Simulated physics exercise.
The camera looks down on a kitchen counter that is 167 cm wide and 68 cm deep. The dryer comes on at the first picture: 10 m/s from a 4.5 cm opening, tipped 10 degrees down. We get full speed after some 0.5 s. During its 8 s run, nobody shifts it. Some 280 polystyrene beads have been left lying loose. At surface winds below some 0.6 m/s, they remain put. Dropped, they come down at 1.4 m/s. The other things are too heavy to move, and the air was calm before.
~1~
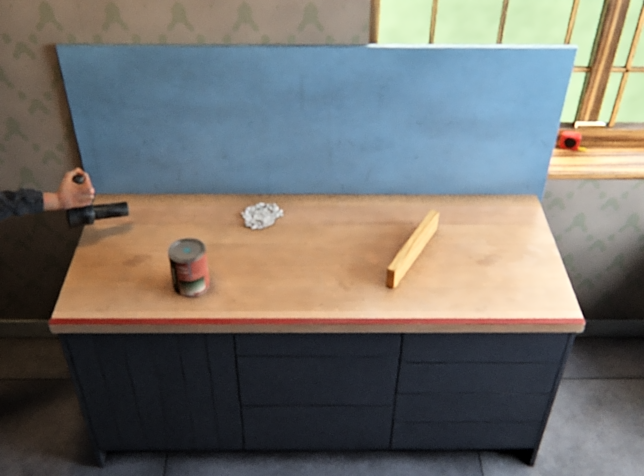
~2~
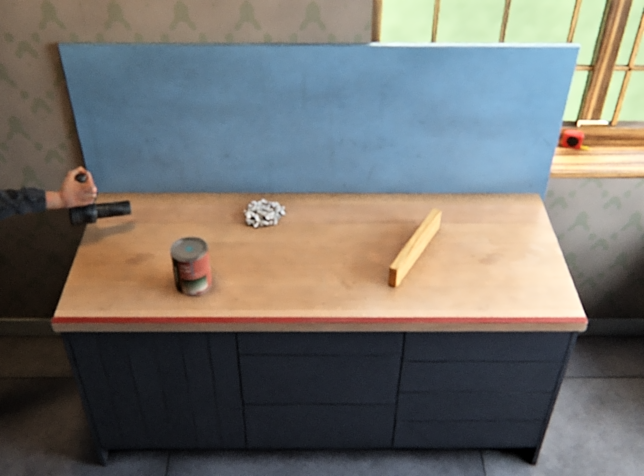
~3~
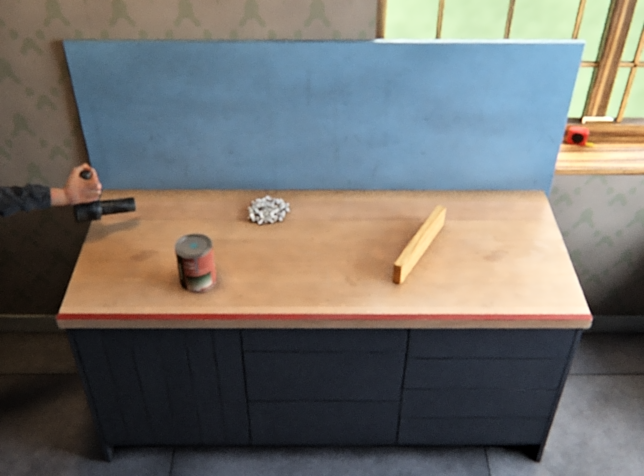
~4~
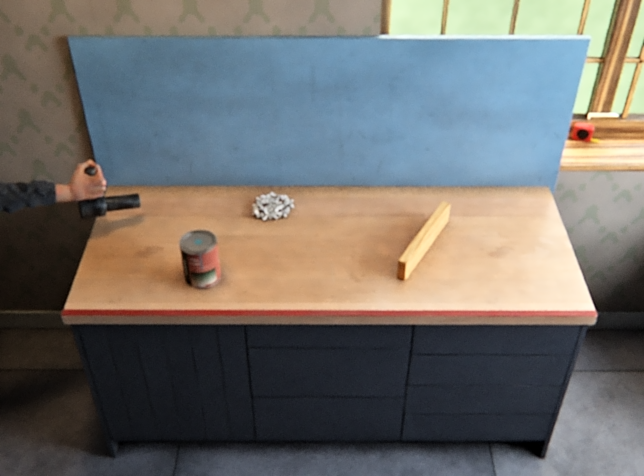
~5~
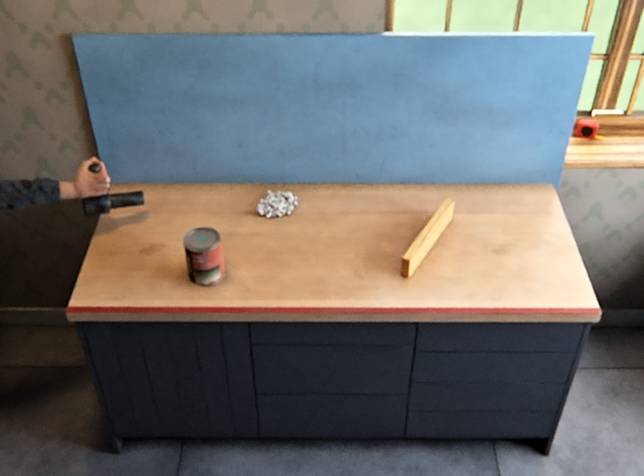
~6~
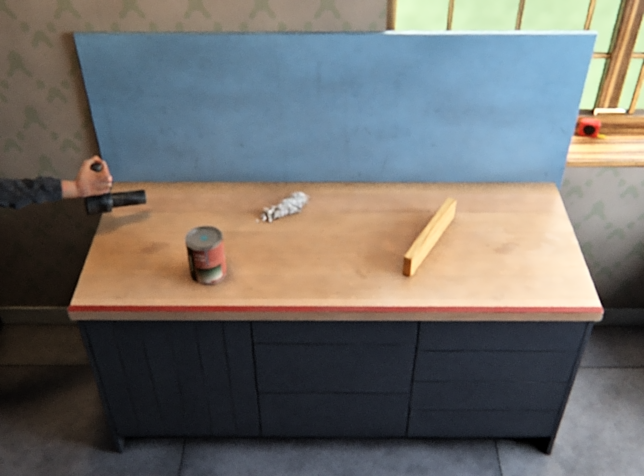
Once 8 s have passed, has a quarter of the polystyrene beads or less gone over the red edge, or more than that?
The loss never goes past a quarter.
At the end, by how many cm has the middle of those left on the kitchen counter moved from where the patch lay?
Roughly 55 centimetres.
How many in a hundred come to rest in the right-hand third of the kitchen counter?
Something close to 40 % ends up there.
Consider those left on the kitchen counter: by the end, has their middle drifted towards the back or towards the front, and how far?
Drift: Forward direction, about 15 cm.
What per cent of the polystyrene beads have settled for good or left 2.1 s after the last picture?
About 40 %.
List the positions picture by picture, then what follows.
The middle of the polystyrene beads is near (260, 217), none has stirred yet and the mouth of the dryer is at (127, 209), in the first frame.
The middle of the polystyrene beads is near (262, 214), none has stirred yet and the red edge is centred on (320, 323), in the second frame.
The middle of the polystyrene beads is near (265, 211), none has stirred yet, the top of a tin is at (193, 245) and the top of a board is at (421, 234), in the third frame.
The middle of the polystyrene beads is near (270, 207) and none has stirred yet, in the fourth frame.
The middle of the polystyrene beads is near (276, 205), the farthest in sight from the dryer is at (296, 204) and about 5 % have left their places, in the fifth frame.
The middle of the polystyrene beads is near (290, 207), the farthest in sight from the dryer is at (306, 203) and about 70 % have left their places, in the sixth frame.
Then, 1.2 s after the last picture the count stands so, 0 % are over the red edge; the middle of those still in play is near (389, 221).
Then, 2.1 s after the last picture the count stands so, 0 % are over the red edge; the middle of those still in play is near (427, 229).
Then, 4.0 s after the last picture the count stands so, 0 % are over the red edge; the middle of those still in play is near (426, 231).
Then, 7.6 s after the last picture, at the end, 0 % are over the red edge; the middle of those still in play is near (426, 231).
